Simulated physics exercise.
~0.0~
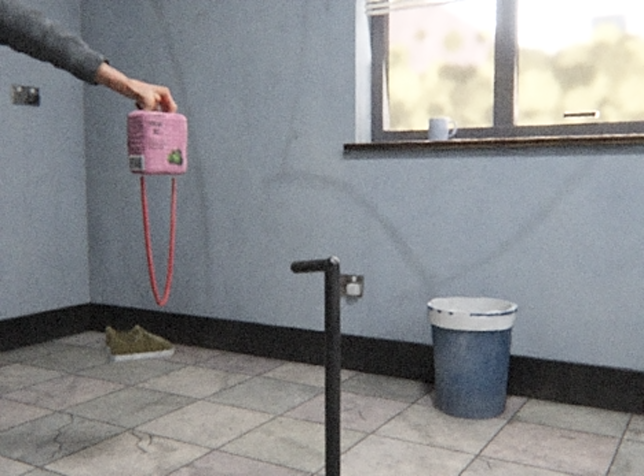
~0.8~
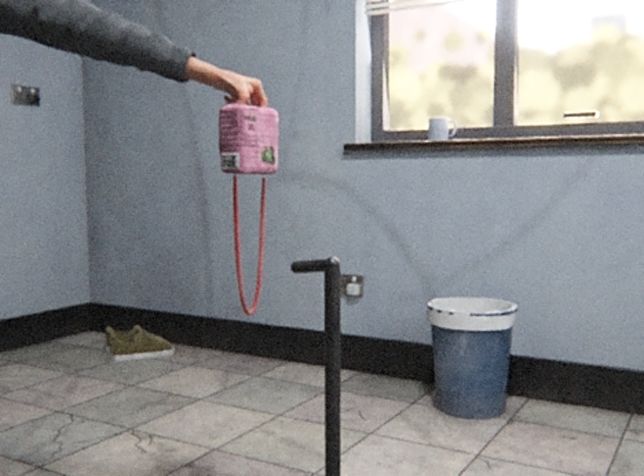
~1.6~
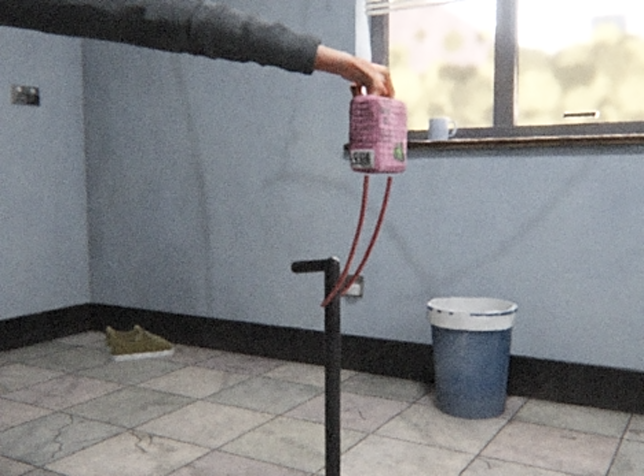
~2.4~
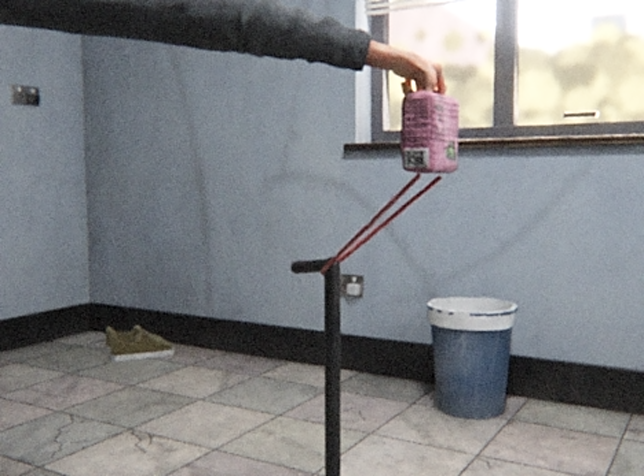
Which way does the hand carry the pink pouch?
The hand carries the pink pouch to the right, toward the post and then past it.
